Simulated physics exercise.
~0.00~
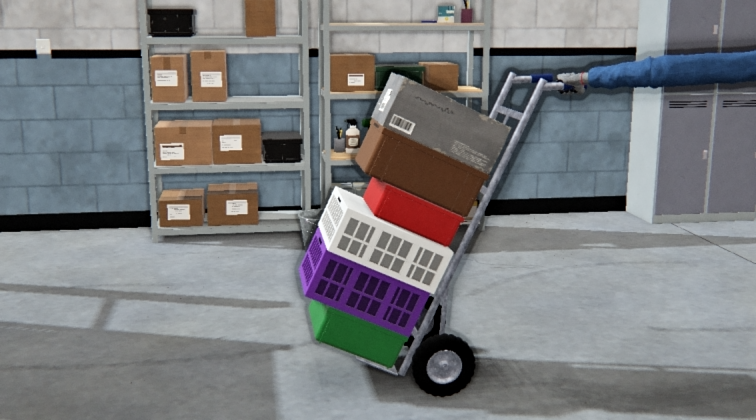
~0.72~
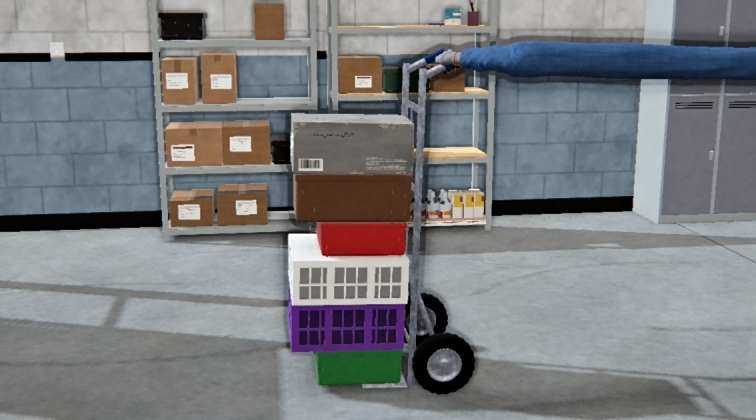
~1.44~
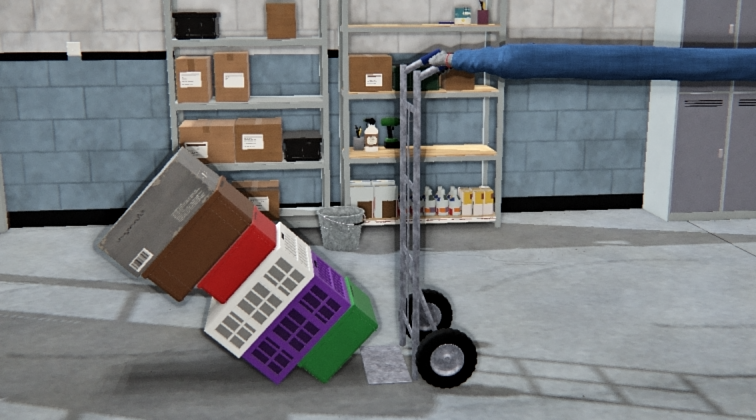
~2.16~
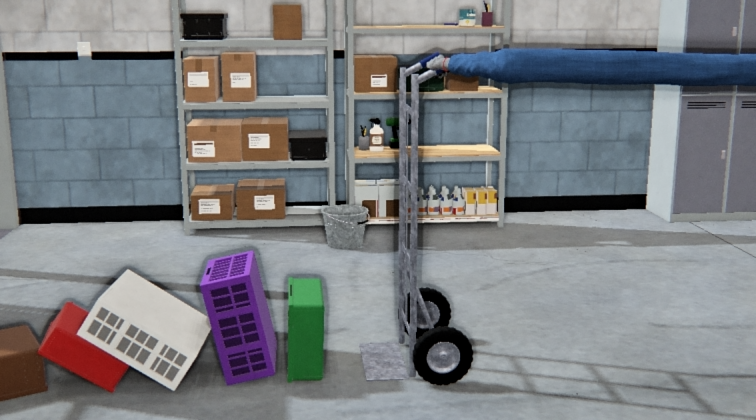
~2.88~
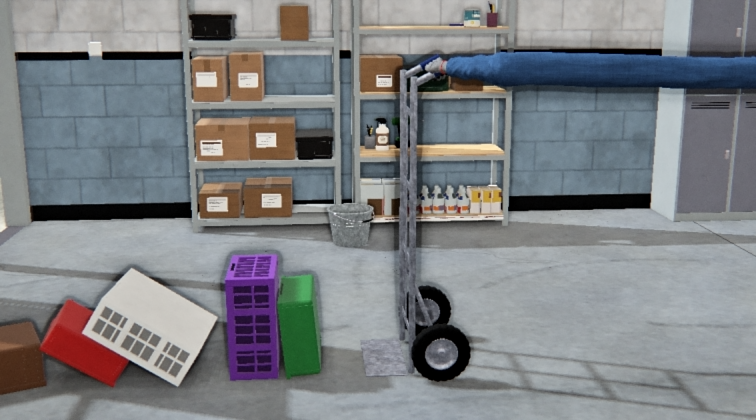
Storeroom with shelves, a blue-sleeved arm swinging a loaded hand truck upright, its stacked boxes and crates toppling left across the floor.
